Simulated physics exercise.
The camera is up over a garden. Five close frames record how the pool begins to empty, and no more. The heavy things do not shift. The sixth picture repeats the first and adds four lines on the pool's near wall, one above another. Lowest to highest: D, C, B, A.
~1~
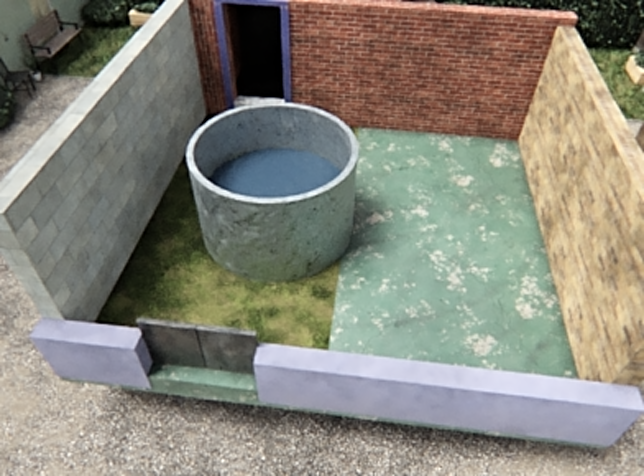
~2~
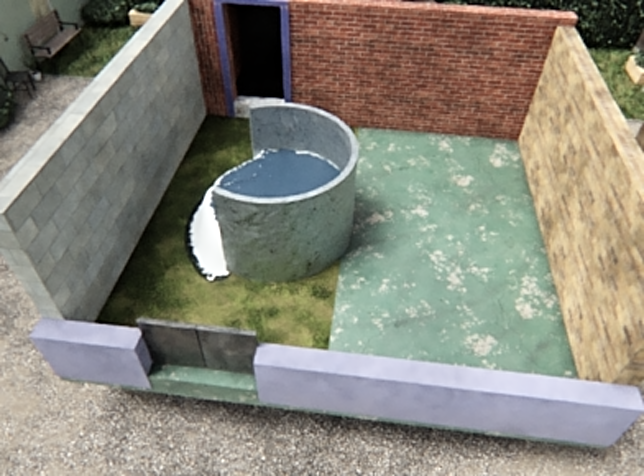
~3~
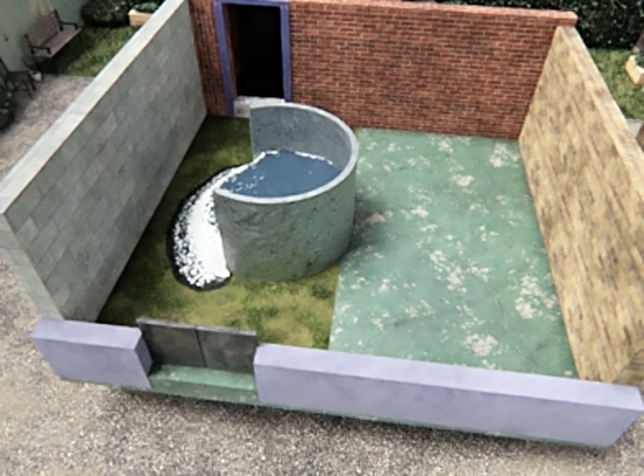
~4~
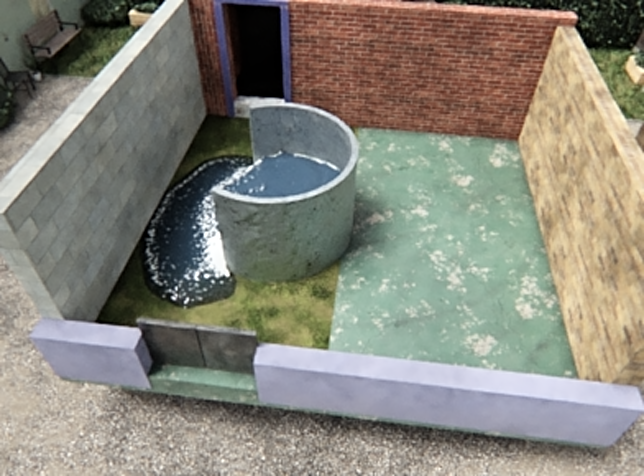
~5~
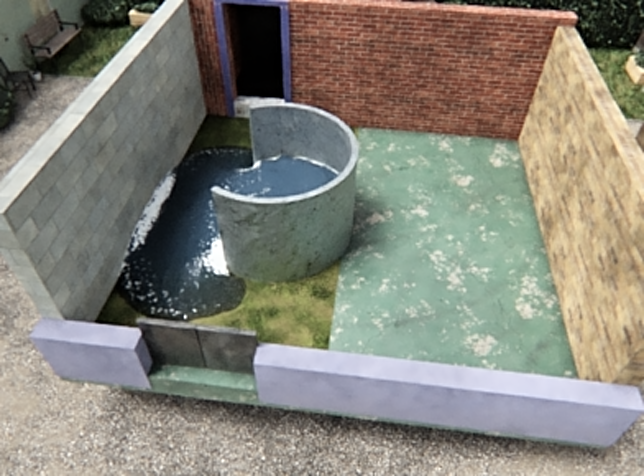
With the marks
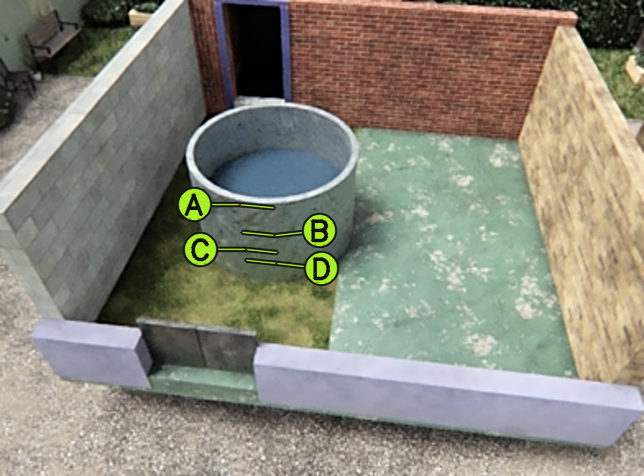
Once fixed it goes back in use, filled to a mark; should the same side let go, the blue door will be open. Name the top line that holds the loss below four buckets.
B will do.
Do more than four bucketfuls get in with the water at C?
No, that is safe.
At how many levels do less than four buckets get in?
Three of the four.
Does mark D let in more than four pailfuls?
No.
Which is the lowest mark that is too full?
A it is.
On the marked copy, A at (256, 206); B at (259, 233); C at (260, 250); D at (261, 261); from the bottom up D, C, B, A.
With A, about 11 bucketfuls get in.
With B, a bucket or two gets in.
With C, nothing gets over.
With D, nothing gets over.
